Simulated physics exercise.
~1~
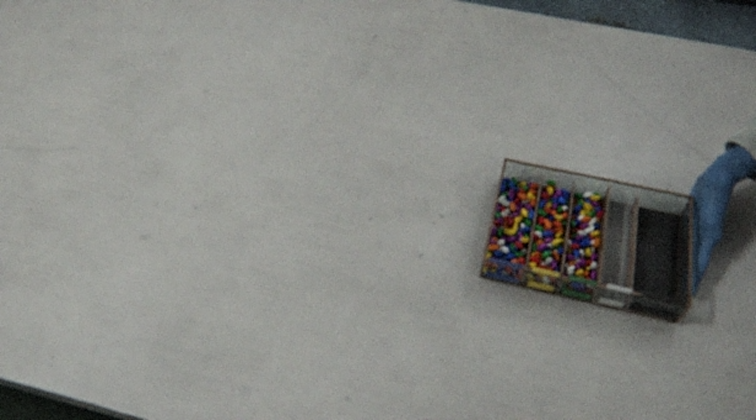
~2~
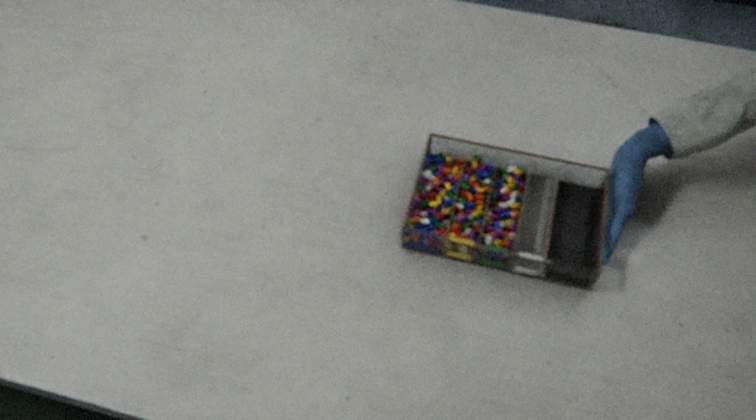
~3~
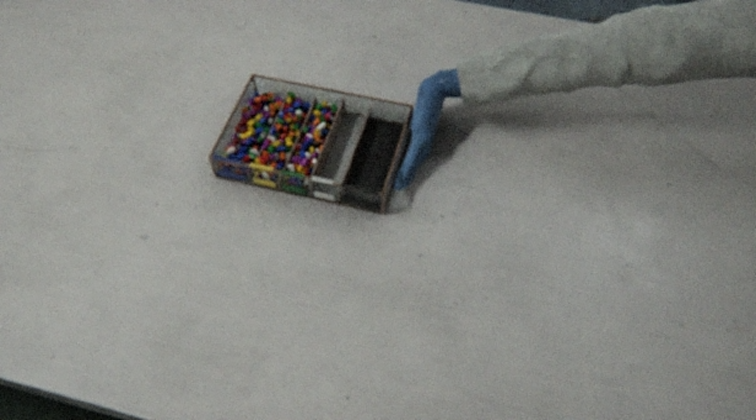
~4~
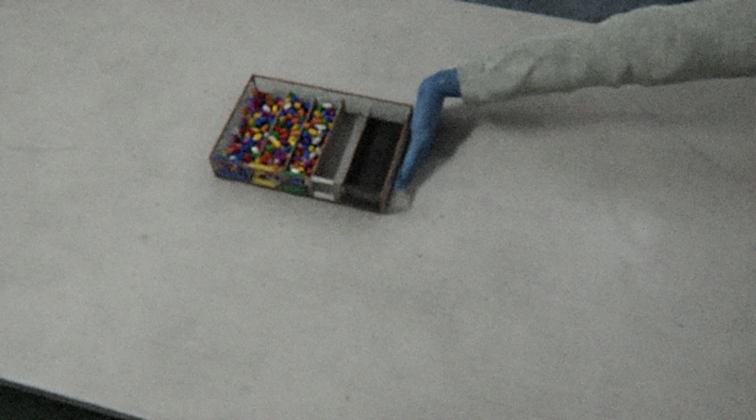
At first, a clear-sided tray divided into compartments sits toward the right of a pale grey tabletop, with a blue-gloved hand at its right end. Small, brightly coloured jelly beans fill the left part of the tray, while the compartments on the right look empty. The hand pushes the tray leftward and toward the far side of the table, and a pale-sleeved arm stretches into view behind it. The tray then comes to a stop left of centre. It ends at rest with the glove still against it and the jelly beans still gathered in the left part.
